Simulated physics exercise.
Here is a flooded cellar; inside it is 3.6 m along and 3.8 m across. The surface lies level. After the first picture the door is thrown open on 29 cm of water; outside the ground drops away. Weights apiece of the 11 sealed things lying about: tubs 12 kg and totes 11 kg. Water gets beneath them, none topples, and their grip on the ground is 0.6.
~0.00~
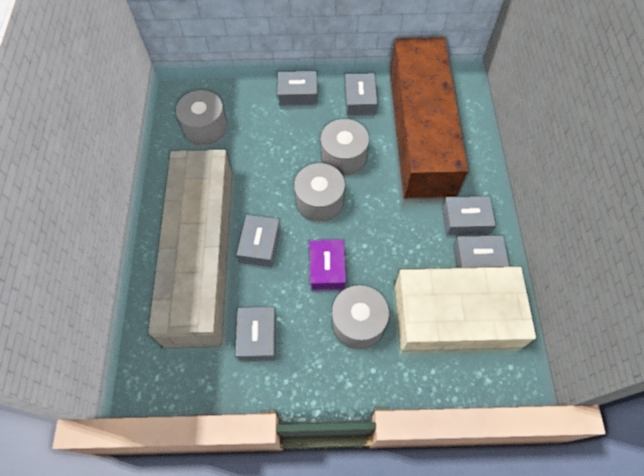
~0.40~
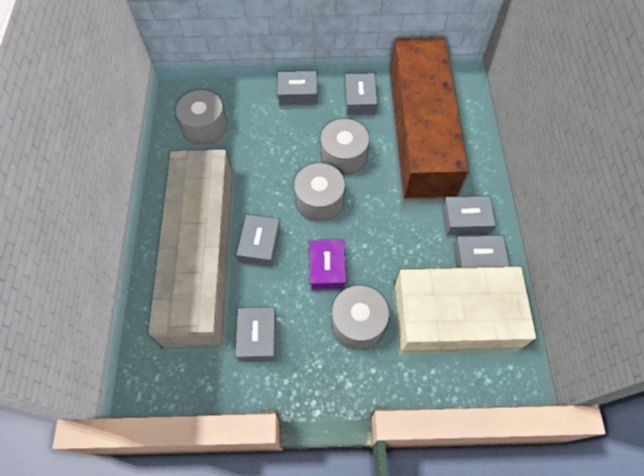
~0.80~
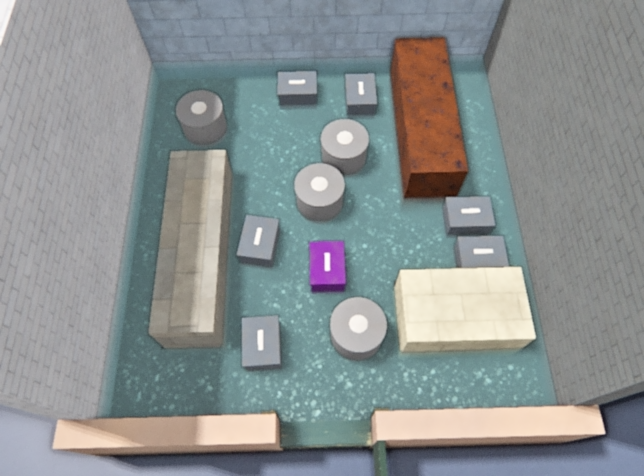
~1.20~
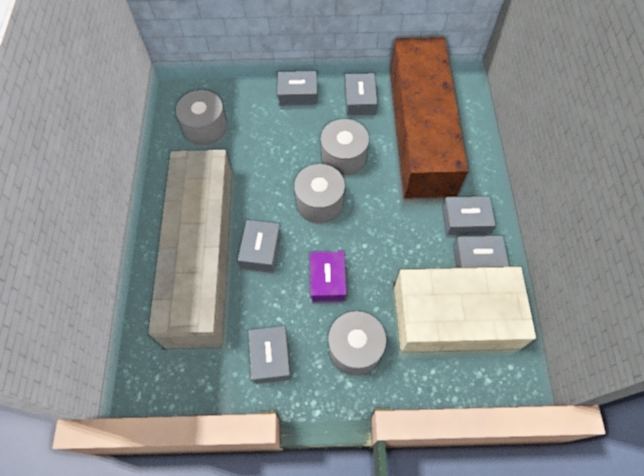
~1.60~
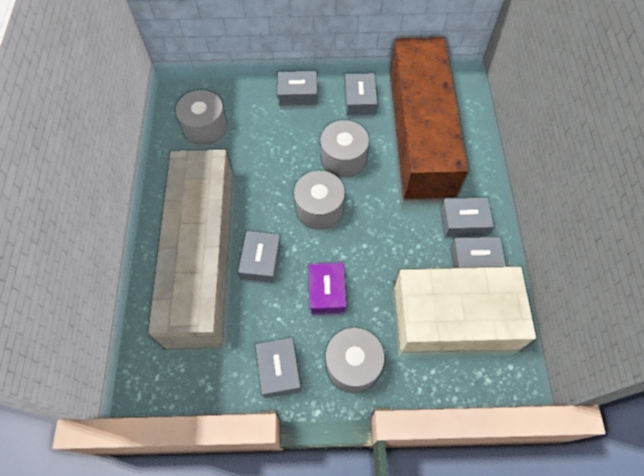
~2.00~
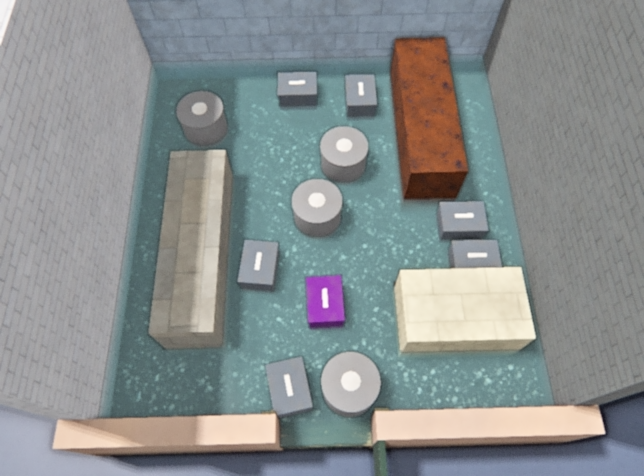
The video shows a flooded, walled room with gray tubs, gray boxes and one purple box afloat among larger blocks; a door in the front wall opens, and the nearest floating objects drift toward the gap, others shifting slightly.
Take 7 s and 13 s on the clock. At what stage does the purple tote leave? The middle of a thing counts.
It leaves before the first time.
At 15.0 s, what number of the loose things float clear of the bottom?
At that moment 5.
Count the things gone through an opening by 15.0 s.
6 of them.
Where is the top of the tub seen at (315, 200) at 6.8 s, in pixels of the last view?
At about (314, 327).
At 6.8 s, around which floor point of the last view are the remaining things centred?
Around (345, 211).
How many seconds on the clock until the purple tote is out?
Near 4.0 s.
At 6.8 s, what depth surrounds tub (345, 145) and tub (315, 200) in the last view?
Roughly 21 and 19 cm.
After 3.0 s the purple tote is near (330, 346), 0.7 m from its start, afloat; 2 of 11 are out; 9 afloat.
After 6.8 s the purple tote has gone out (at 4.0 s); 4 of 11 are out; 7 afloat.
After 11.0 s the purple tote has gone out (at 4.0 s); 5 of 11 are out; 6 afloat.
After 15.0 s the purple tote has gone out (at 4.0 s); 6 of 11 are out; 5 afloat.
